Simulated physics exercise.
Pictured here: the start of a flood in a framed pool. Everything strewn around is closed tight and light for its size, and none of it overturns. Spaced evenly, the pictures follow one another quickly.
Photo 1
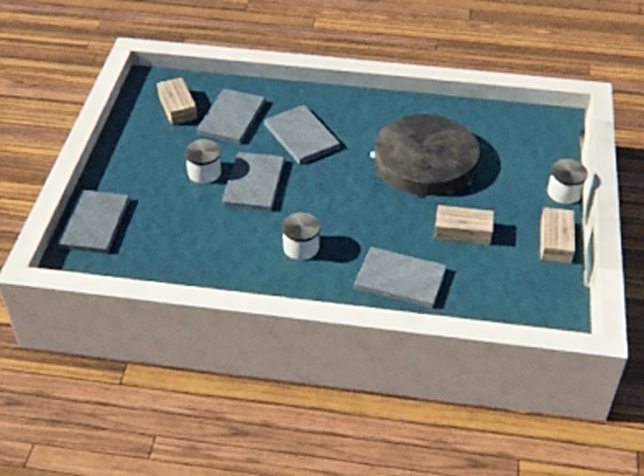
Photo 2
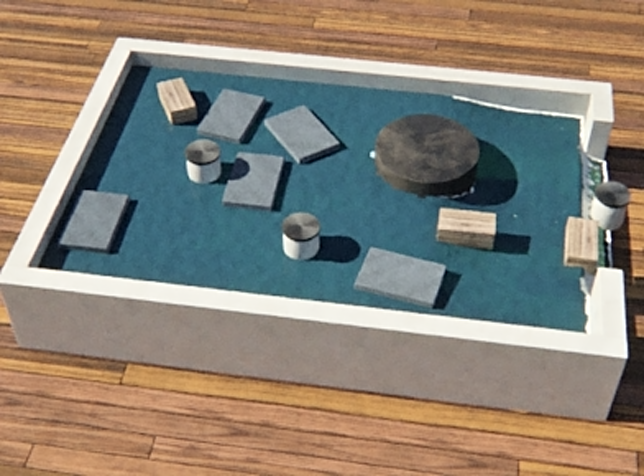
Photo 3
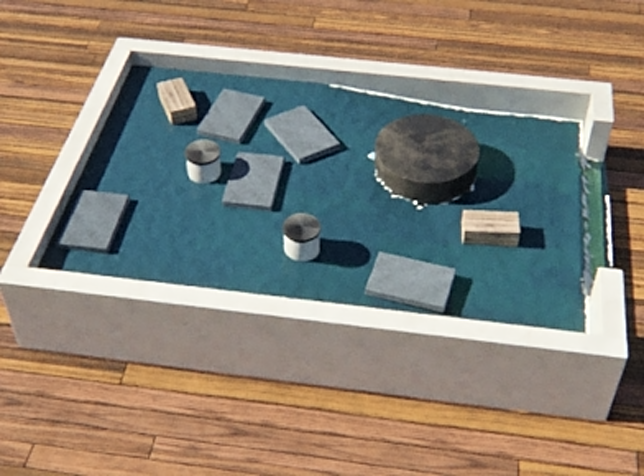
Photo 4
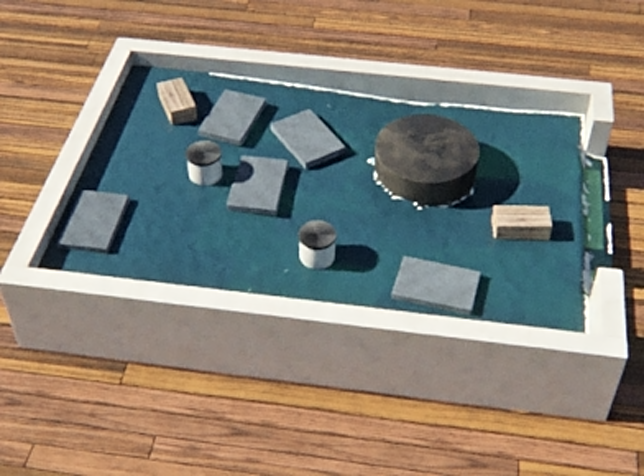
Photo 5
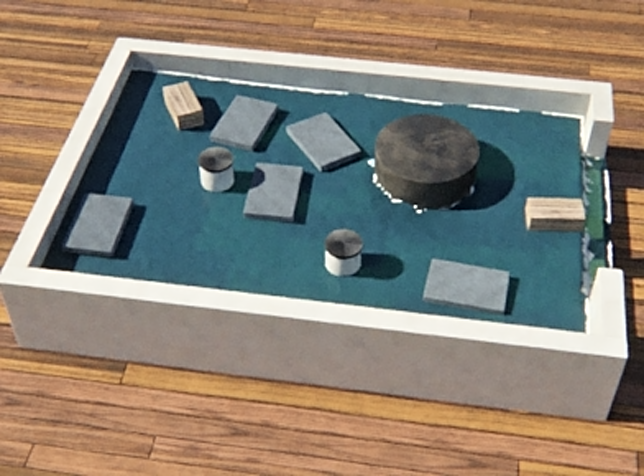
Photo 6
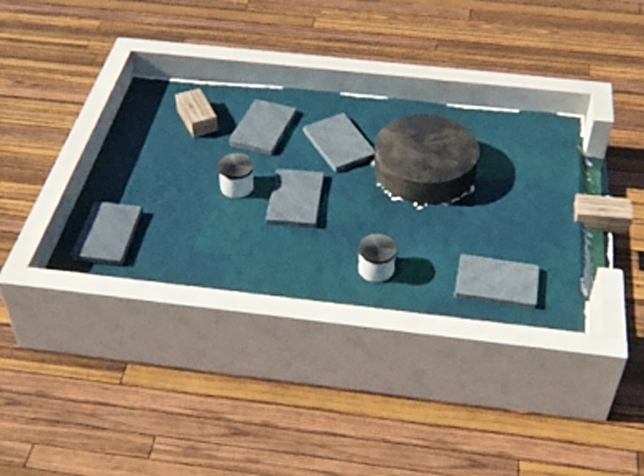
Floating blocks, slabs and cylinders drifting right across a white-framed pool, the nearest ones passing first through a gap in the right wall.
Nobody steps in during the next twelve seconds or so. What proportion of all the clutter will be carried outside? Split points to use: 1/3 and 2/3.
From 1/3 to 2/3.
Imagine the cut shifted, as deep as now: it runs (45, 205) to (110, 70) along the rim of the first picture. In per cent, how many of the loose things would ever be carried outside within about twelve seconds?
That comes to 60 per cent of the things.
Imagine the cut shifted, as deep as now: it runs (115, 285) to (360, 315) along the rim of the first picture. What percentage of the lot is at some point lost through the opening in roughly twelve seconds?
Result: 60 per cent.
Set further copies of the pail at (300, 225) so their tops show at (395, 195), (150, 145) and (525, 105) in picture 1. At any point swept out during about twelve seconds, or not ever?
For the three copies in the stated order: Escaped, remained, escaped.
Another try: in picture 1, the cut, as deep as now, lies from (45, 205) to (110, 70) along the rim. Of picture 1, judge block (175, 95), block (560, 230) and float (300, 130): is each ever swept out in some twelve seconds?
First one flushed away, second held back, third flushed away.
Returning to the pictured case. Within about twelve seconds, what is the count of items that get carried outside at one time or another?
6.
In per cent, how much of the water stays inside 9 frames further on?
Roughly 60 percent.
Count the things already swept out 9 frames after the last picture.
That makes 4.
A moment on, 3 of 11 are out; 8 afloat.
Next, 4 of 11 are out; 7 afloat.
Later, 5 of 11 are out; 6 afloat.
In the end, 6 of 11 are out; 5 afloat.
